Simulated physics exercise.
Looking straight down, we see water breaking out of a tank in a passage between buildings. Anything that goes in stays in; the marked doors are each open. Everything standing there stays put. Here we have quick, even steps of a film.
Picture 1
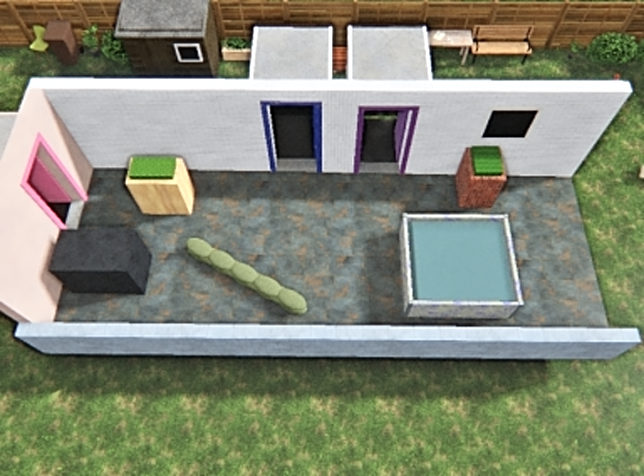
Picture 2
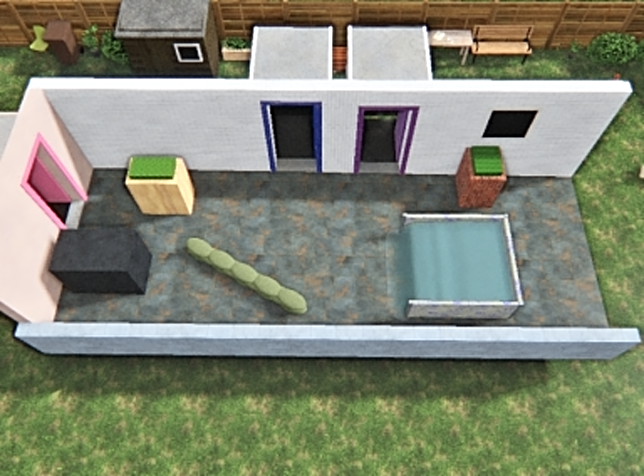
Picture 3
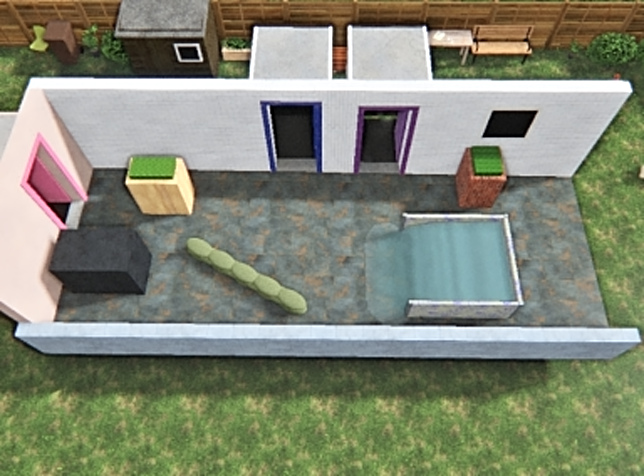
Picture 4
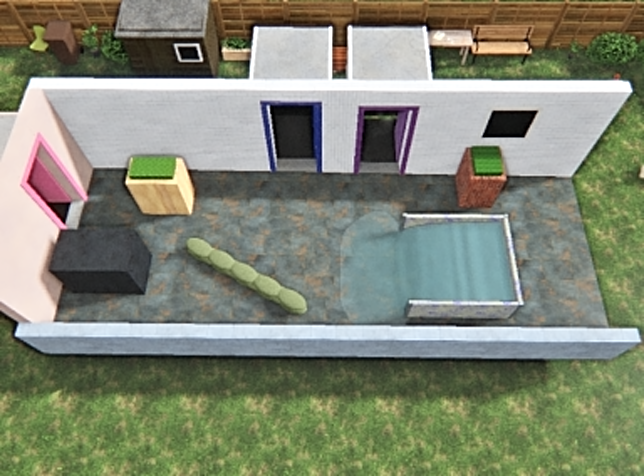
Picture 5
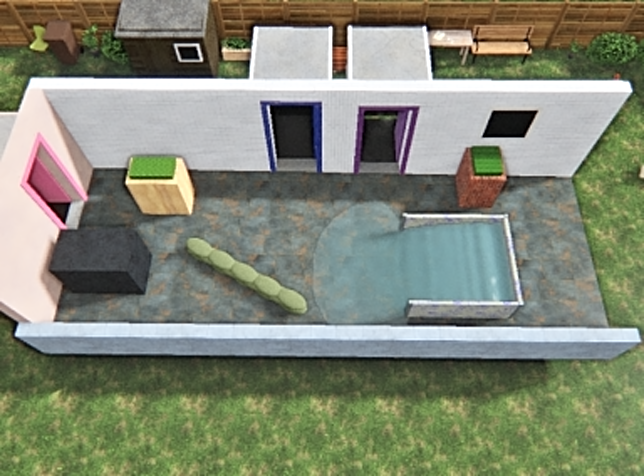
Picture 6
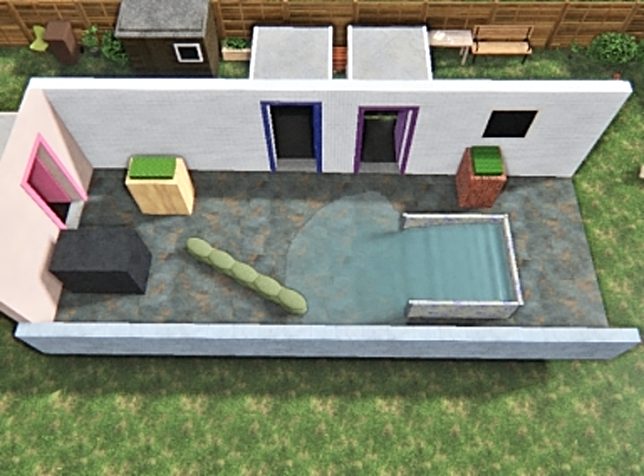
The clip opens on a high view of a walled courtyard with a square tank of still water at right and a green hedge row near the middle. The tank's left side opens and water pours out leftward, then fans across the dark paving in a widening, rounded sheet toward the hedge.
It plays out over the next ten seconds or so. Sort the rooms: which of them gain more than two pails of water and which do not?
The purple door gains no more; the blue door gains no more; the pink door gains more.
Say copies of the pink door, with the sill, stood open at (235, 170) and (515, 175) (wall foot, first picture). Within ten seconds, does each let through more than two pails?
Lab note - first crosses the line, second stays short of the line.
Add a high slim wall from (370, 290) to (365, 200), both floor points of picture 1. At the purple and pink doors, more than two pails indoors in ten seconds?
Note: Purple door rises above; pink door remains beneath.
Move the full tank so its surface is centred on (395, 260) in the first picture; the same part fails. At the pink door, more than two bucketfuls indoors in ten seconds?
The pink door exceeds the threshold.
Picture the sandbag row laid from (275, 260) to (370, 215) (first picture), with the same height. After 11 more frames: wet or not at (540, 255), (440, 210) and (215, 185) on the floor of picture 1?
Going point by point, I'd say left untouched, then left untouched, then left untouched.
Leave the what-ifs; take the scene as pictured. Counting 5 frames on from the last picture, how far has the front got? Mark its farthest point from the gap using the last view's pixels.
At roughly (199, 234).
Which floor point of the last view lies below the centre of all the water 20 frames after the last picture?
About (296, 247).
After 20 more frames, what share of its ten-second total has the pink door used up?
Roughly 20 percent.
A moment on, water covers 30 % of the floor; the purple door not reached, the blue door not reached, the pink door not reached.
Next, water covers 45 % of the floor; the purple door wet at the sill, nothing in, the blue door wet at the sill, nothing in, the pink door not reached.
Then, water covers 65 % of the floor; the purple door wet at the sill, nothing in, the blue door wet at the sill, nothing in, the pink door under two buckets in.
Later, water covers 75 % of the floor; the purple door wet at the sill, nothing in, the blue door wet at the sill, nothing in, the pink door over two buckets in.
In the end, water covers 85 % of the floor; the purple door wet at the sill, nothing in, the blue door wet at the sill, nothing in, the pink door over two buckets in.
